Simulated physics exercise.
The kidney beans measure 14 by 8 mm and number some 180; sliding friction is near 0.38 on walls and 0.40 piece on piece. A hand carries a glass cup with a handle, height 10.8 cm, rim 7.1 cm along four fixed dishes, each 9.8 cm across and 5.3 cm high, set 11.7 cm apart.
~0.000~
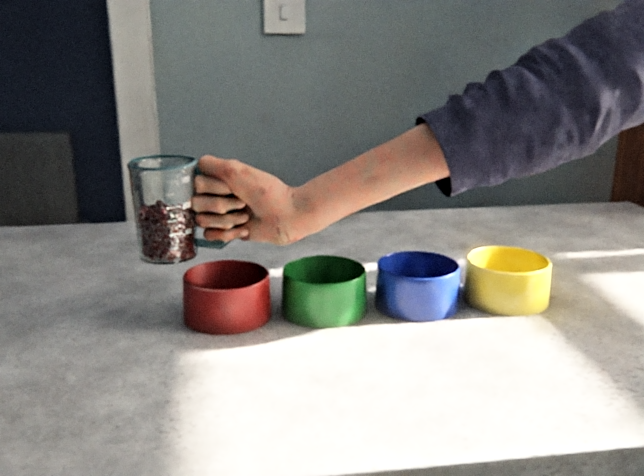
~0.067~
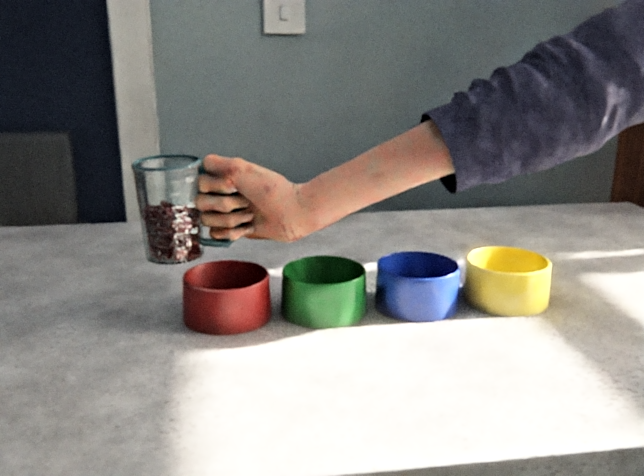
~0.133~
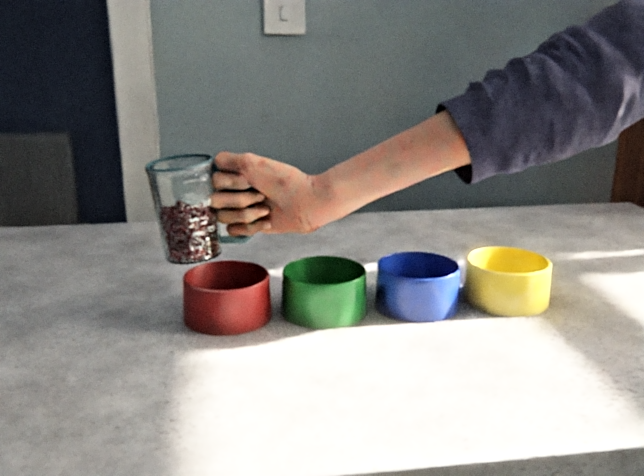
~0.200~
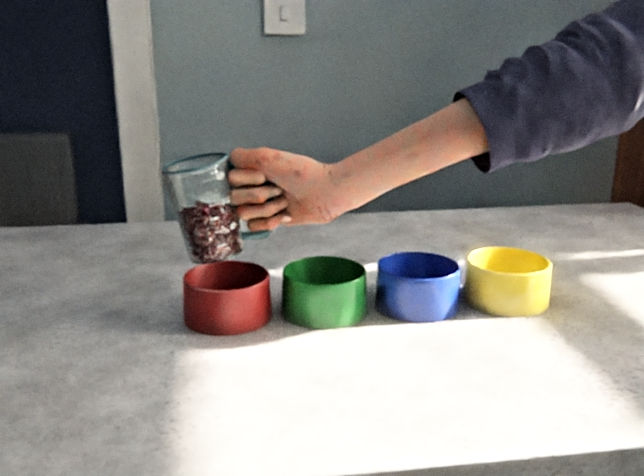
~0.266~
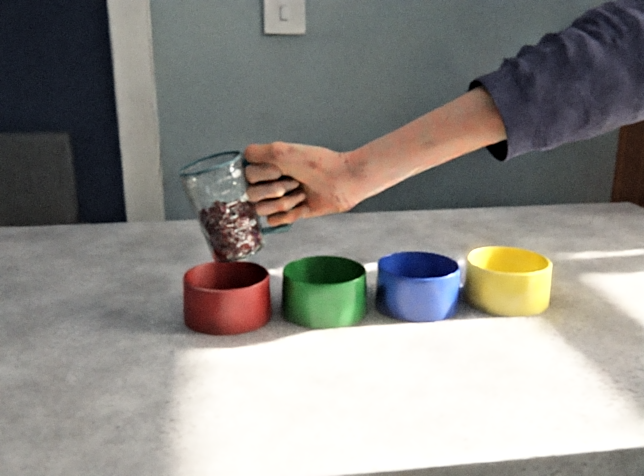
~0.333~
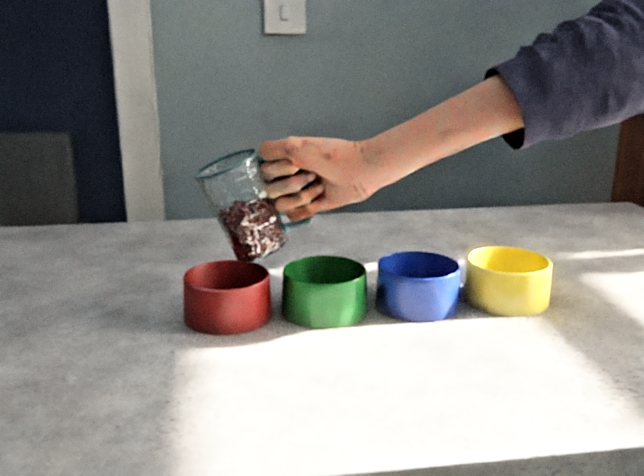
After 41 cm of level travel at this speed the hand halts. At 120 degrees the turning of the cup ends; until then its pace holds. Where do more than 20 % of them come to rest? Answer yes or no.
Red: No, blue: Yes, green: No, yellow: No, counter: Yes.
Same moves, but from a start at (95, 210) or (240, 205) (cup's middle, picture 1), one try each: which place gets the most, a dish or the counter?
The winner: Blue, then yellow.
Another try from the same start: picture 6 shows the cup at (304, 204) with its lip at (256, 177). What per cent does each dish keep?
Red 0; blue 30; green 0; yellow 0.
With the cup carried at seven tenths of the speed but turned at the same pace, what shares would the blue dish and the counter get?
Then: Blue 70; counter 20.
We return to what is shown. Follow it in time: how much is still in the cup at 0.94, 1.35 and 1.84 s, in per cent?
In turn: 100, 100, 25.
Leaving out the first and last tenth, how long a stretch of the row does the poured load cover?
Roughly 10 cm.
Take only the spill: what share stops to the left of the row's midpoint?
Roughly 0 per cent.
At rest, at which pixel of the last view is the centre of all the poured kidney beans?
At about (451, 297).
Then, at 0.94 s, tilt 67 degrees; cup holds 100 %.
After 1.35 s, tilt 99 degrees; cup holds 100 %.
Then, at 1.84 s, tilt 120 degrees; cup holds 25 %, blue 25 %, yellow 5 %.
In the end, at 3.2 s, red 0 %, blue 35 %, green 0 %, yellow 0 %, counter 65 %.
